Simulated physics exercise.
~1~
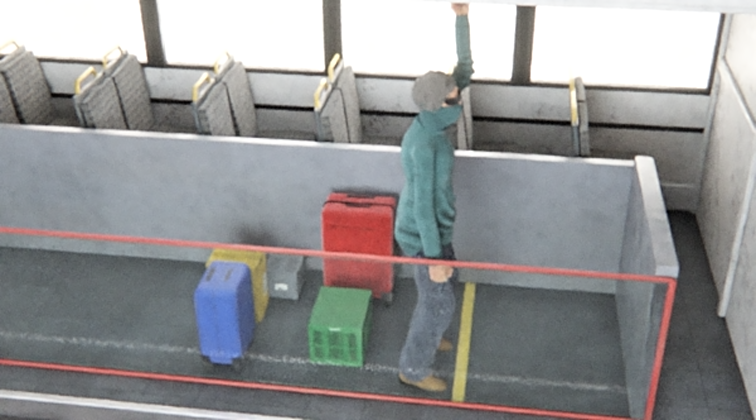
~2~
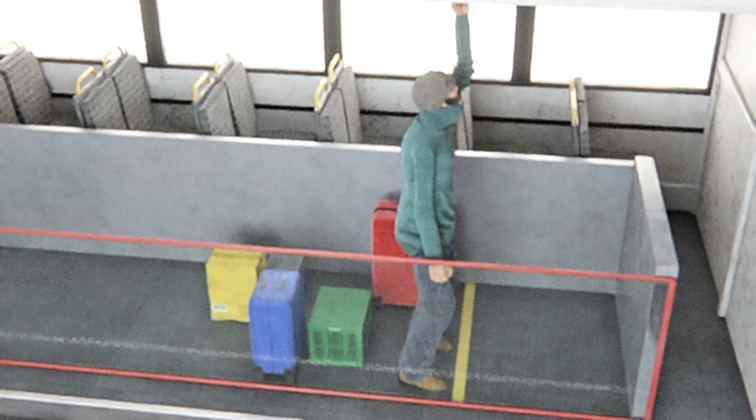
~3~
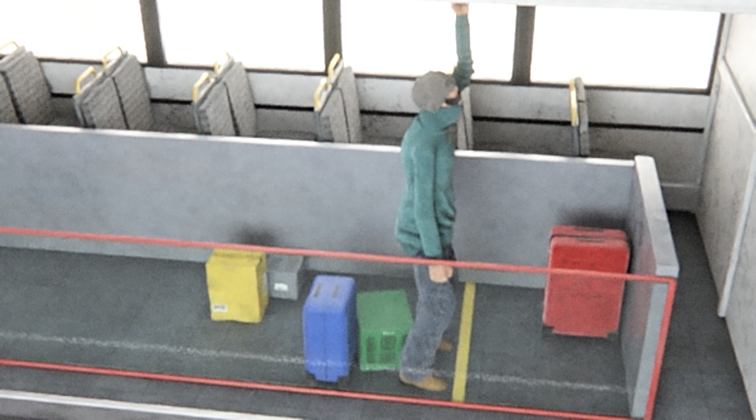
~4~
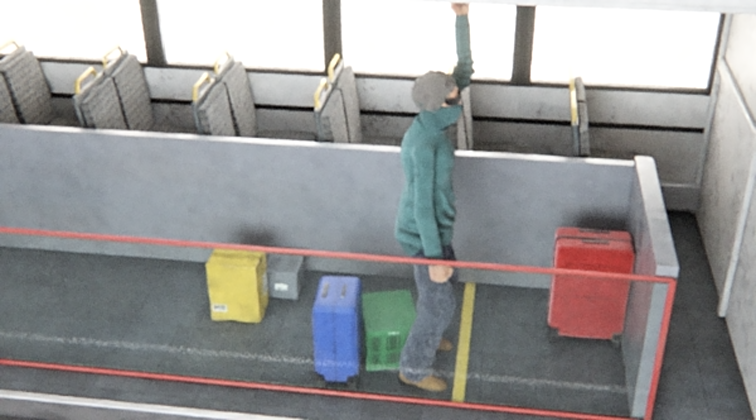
A red suitcase rolls right past a standing passenger and ends beyond the yellow line.
